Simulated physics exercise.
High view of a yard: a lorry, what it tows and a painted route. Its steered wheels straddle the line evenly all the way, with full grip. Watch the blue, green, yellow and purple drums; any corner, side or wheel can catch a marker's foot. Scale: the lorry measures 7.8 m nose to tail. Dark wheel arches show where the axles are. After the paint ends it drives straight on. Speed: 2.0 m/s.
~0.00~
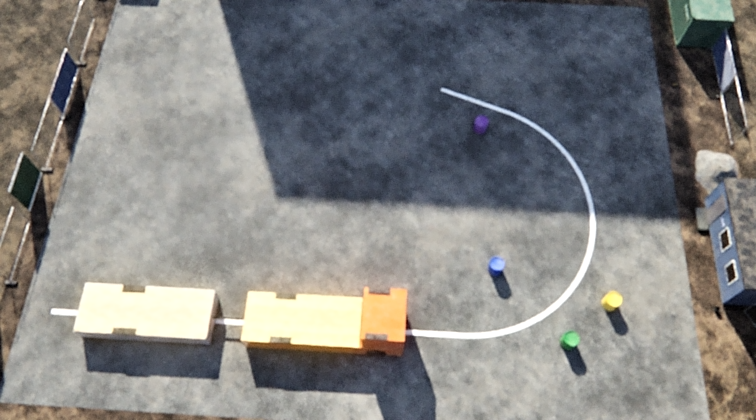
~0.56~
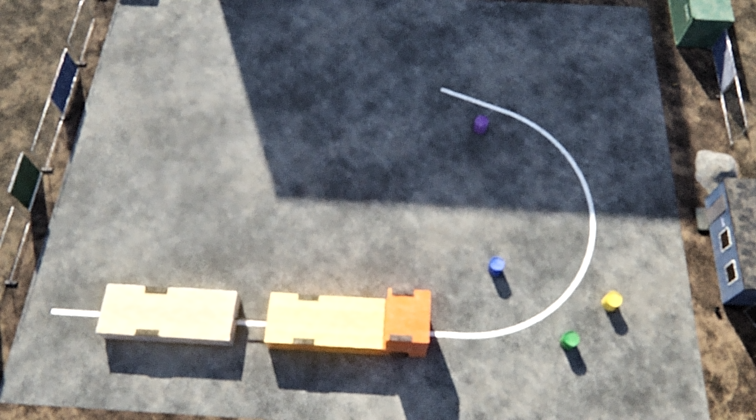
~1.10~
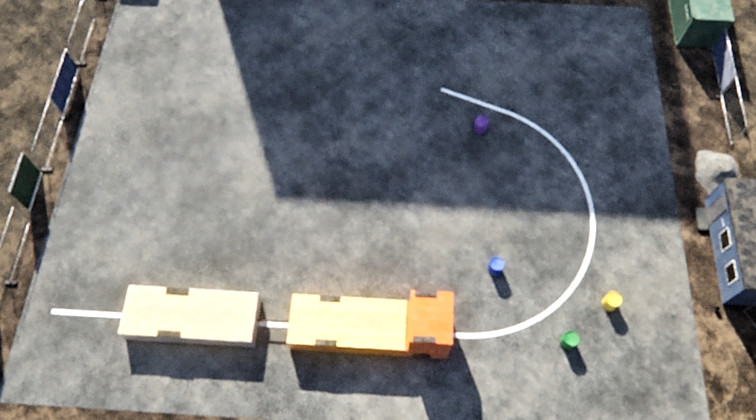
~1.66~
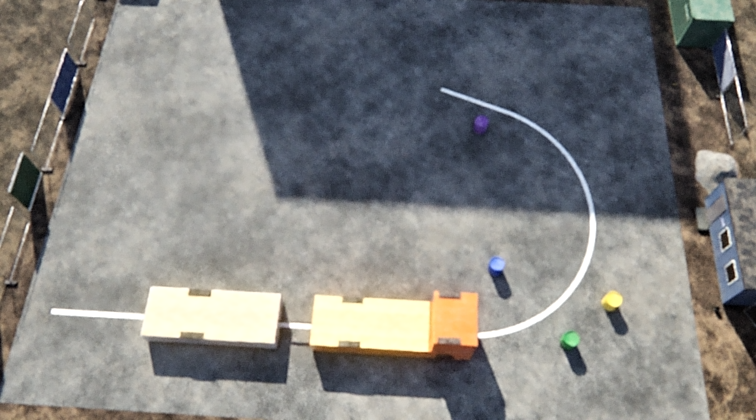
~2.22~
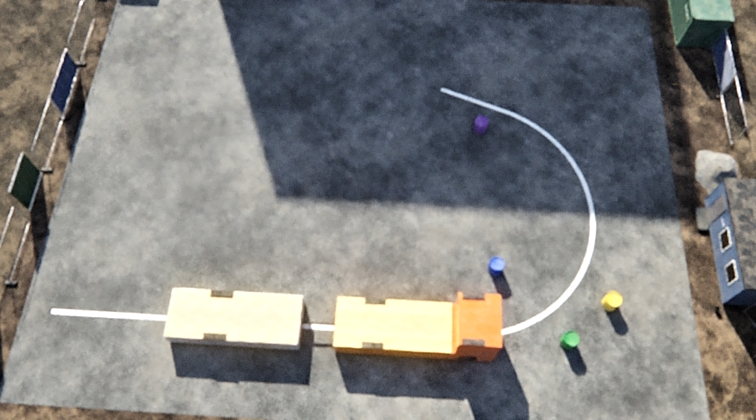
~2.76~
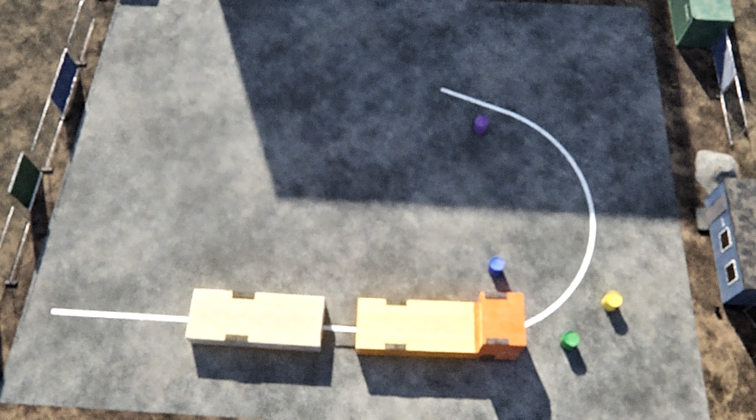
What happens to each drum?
The blue one takes a hit; the green one gets struck; the yellow one gets struck; the purple one takes a hit.
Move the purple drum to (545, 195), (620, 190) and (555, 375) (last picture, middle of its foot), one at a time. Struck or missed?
First hit, second struck, third missed.
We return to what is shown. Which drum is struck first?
It is green.
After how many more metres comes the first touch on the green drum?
After some 2.5 m.
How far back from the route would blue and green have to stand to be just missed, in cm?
About: Blue 120, green 30.
By 4.0 s, the last axle is at (287, 319) of the last picture, 5 cm off the line; the lorry has hit green.
By 5.3 s, the last axle is at (337, 321) of the last picture, on the line; the lorry has hit yellow.
By 8.4 s, the last axle is at (435, 311) of the last picture, 80 cm off the line; the trailer has hit blue.
By 12.3 s, the last axle is at (508, 263) of the last picture, 300 cm off the line; the lorry has hit purple.
By 21.8 s, the last axle is at (382, 73) of the last picture, 115 cm off the line; 4 of 4 struck in all.
